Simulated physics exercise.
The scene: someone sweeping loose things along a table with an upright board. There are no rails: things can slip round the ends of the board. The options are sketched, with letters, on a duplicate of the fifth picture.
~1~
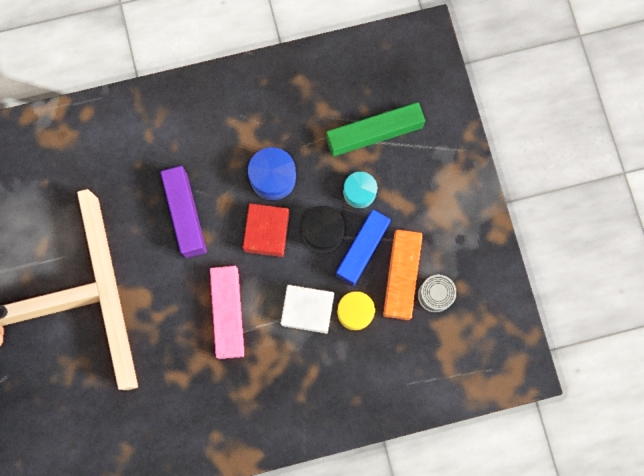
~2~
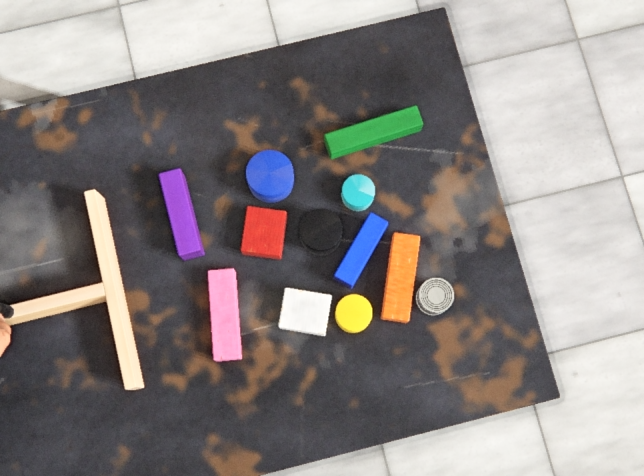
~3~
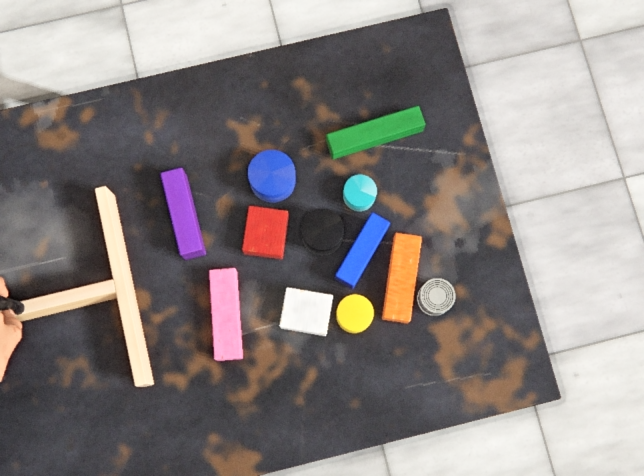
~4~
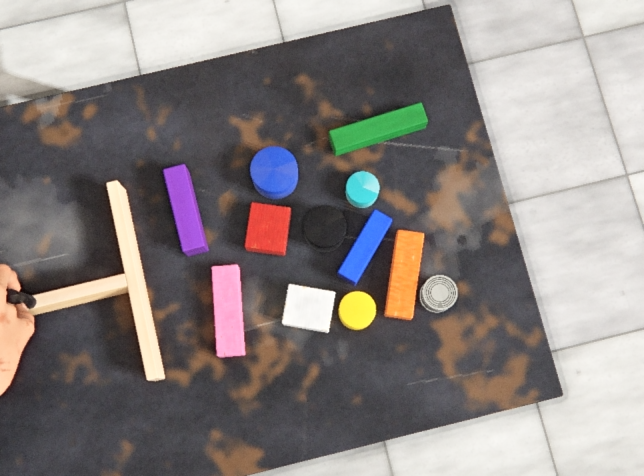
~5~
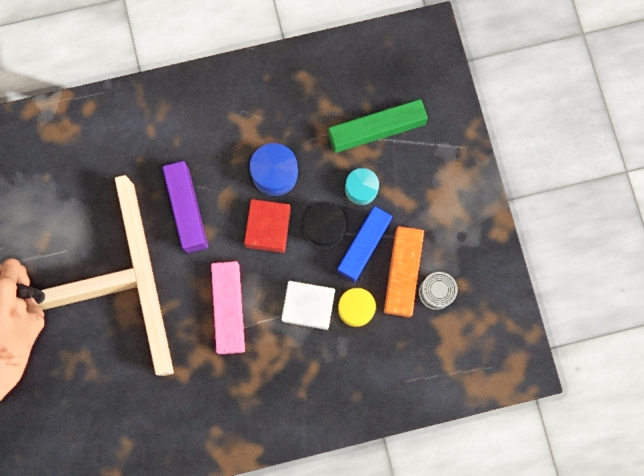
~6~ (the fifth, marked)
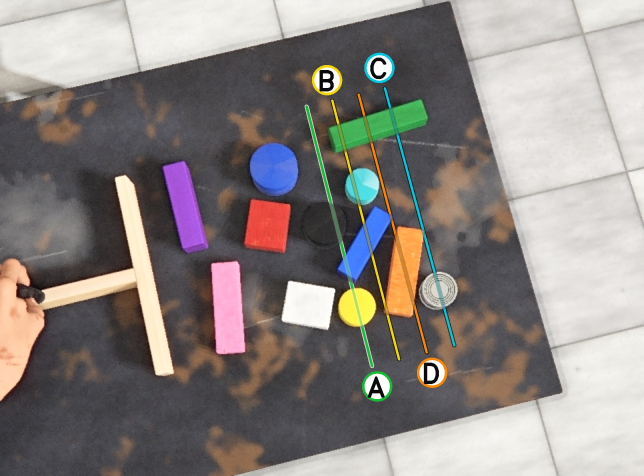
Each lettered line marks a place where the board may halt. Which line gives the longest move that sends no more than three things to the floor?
Line C.
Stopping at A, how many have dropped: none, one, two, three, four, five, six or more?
The count is none.
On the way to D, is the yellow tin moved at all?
Yes.
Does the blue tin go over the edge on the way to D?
By then, no.
On the marked copy, A at (338, 233); B at (365, 226); C at (419, 214); D at (392, 220).
Taking C. A third of the way, board (241, 249); white block (317, 301); purple stick (247, 193).
Two thirds of the way, board (340, 225); grey tin (492, 289); green stick (423, 102).
When it is over, board (418, 206); grey tin over the edge; blue stick over the edge; two fallen.
As for the rest, A is within the limit but short; B is within the limit but short; D is within the limit but short.
